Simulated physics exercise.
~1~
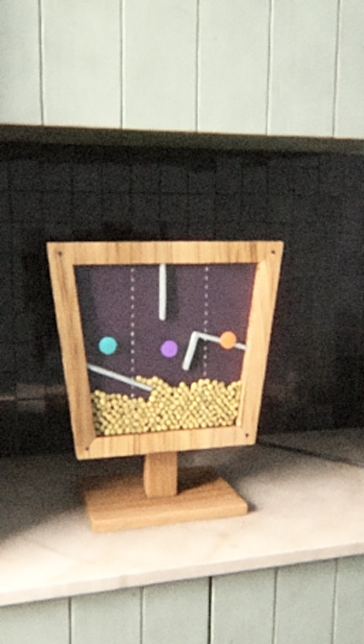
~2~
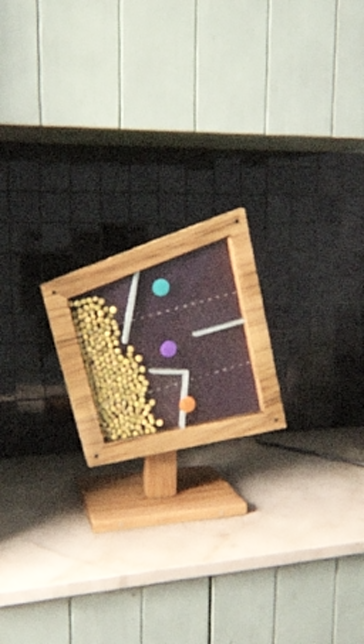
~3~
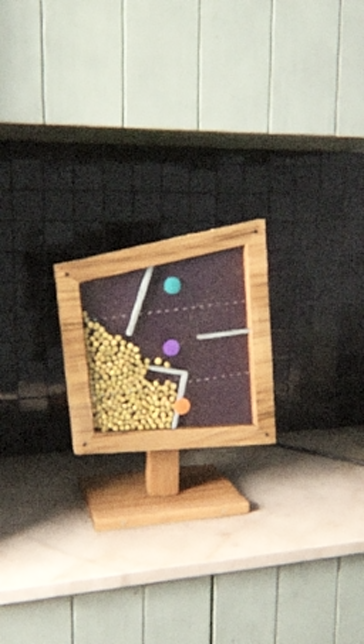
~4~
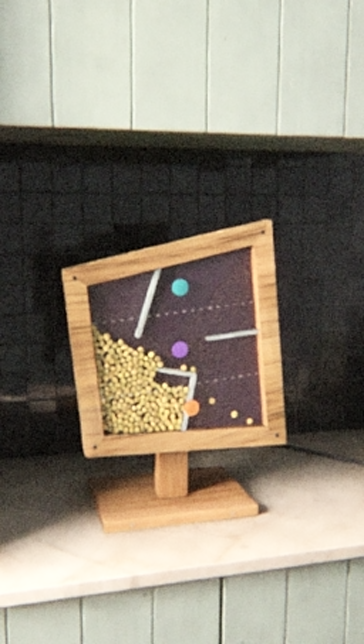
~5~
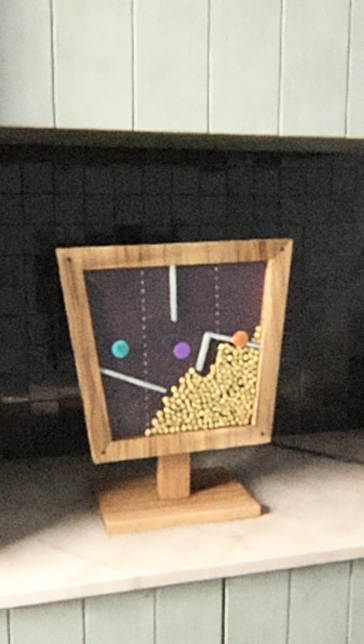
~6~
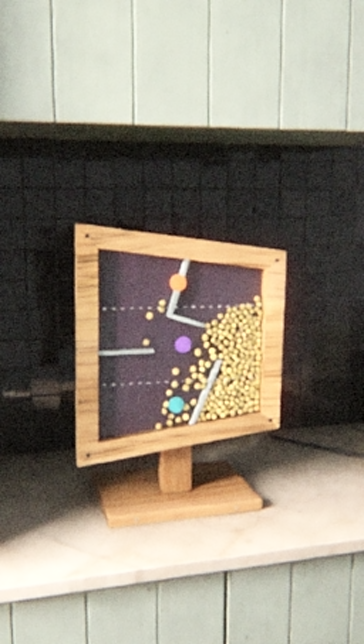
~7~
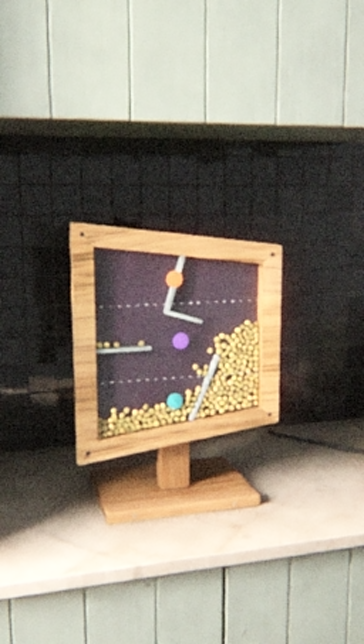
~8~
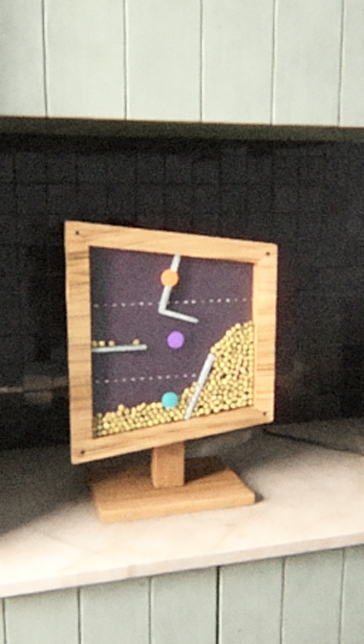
Wooden-framed box of pale beans turning clockwise onto its side, then swinging back anticlockwise past level, beans spilling and settling along the bottom.
